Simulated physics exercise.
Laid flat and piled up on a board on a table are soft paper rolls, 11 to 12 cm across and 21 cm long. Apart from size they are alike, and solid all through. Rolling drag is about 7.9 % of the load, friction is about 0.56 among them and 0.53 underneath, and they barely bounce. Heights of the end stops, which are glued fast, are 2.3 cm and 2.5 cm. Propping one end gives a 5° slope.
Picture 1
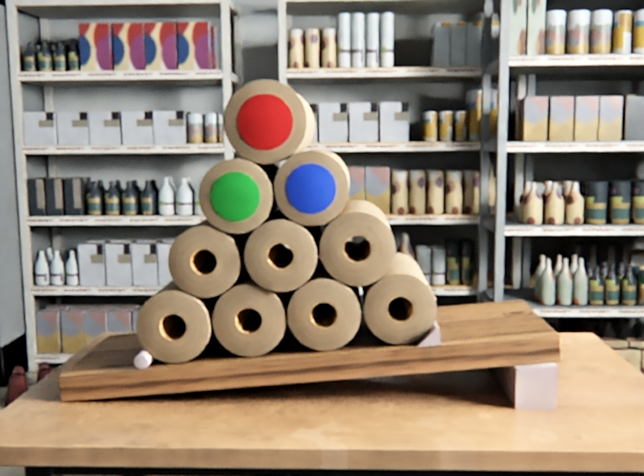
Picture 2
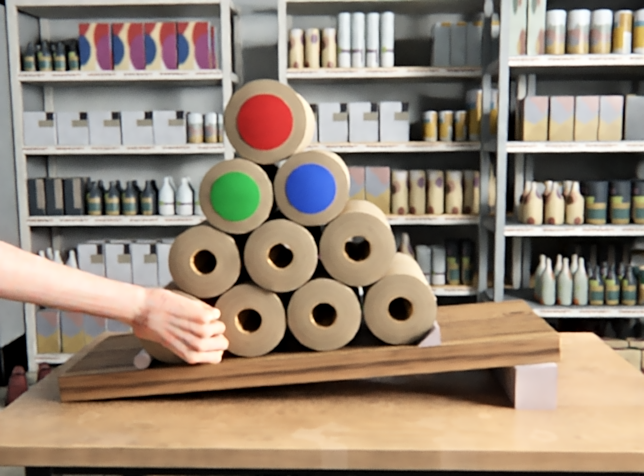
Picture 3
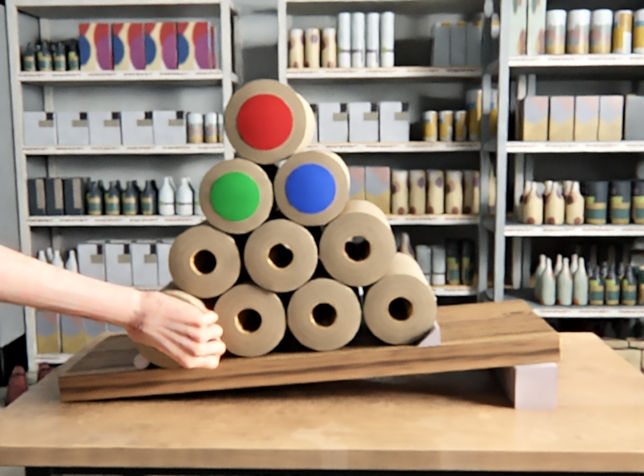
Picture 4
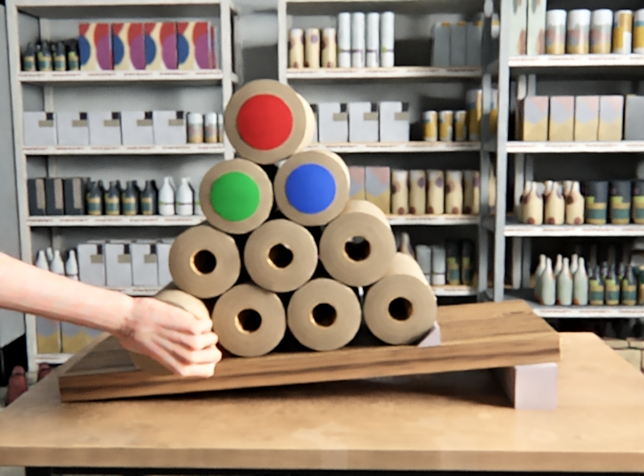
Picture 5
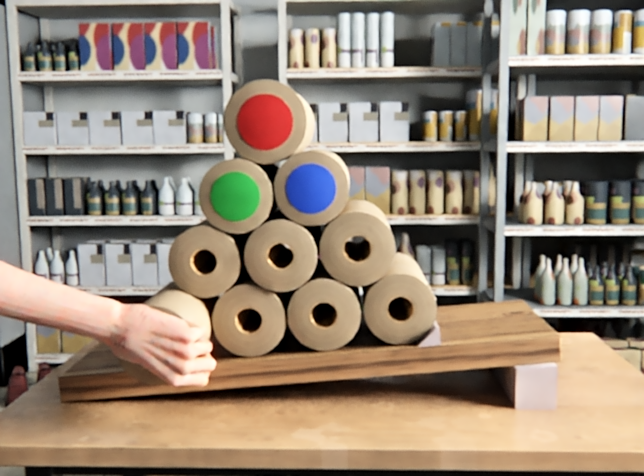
A pyramid of ten brown paper rolls, topped by one with a red end above a green one at left and a blue one at right, sits on a tilted wooden board, seen front-on across a table before stocked shelves. A small round bar and a pale wedge flank the base. A hand from the left grips the lower-left roll and draws it slightly outward while the others stay still.
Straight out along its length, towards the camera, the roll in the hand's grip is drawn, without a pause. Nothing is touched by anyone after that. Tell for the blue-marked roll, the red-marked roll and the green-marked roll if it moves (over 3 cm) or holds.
Blue holds; red moves; green moves.
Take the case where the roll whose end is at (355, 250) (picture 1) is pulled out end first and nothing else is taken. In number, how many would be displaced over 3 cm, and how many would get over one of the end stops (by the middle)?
Answer: 2 and 0, in that order.
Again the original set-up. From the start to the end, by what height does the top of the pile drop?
About 10 cm.
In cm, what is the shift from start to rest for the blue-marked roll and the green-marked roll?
Blue-marked roll: 0, green-marked roll: 11.
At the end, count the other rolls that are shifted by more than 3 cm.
3.
Then, 0.35 s after the last picture, 0 now displaced over 3 cm; blue in place; red 1.3 cm left and 1 cm down; green 1.3 cm left and 1.1 cm down.
Then, 0.44 s after the last picture, 3 now displaced over 3 cm; blue in place; red 4.3 cm left and 5 cm down; green 4.2 cm left and 6 cm down.
Then, 0.54 s after the last picture, 3 now displaced over 3 cm; blue in place; red 7 cm left and 9 cm down; green 5 cm left and 10 cm down.
Then, 0.66 s after the last picture, 3 now displaced over 3 cm; blue in place; red 6 cm left and 10 cm down; green 5 cm left and 10 cm down.
At rest 1.0 s after the last picture, 3 moved over 3 cm; not one over the end stops; blue in place; red 5 cm left and 10 cm down; green 5 cm left and 10 cm down; top of the pile 38 cm high, from 48 cm.
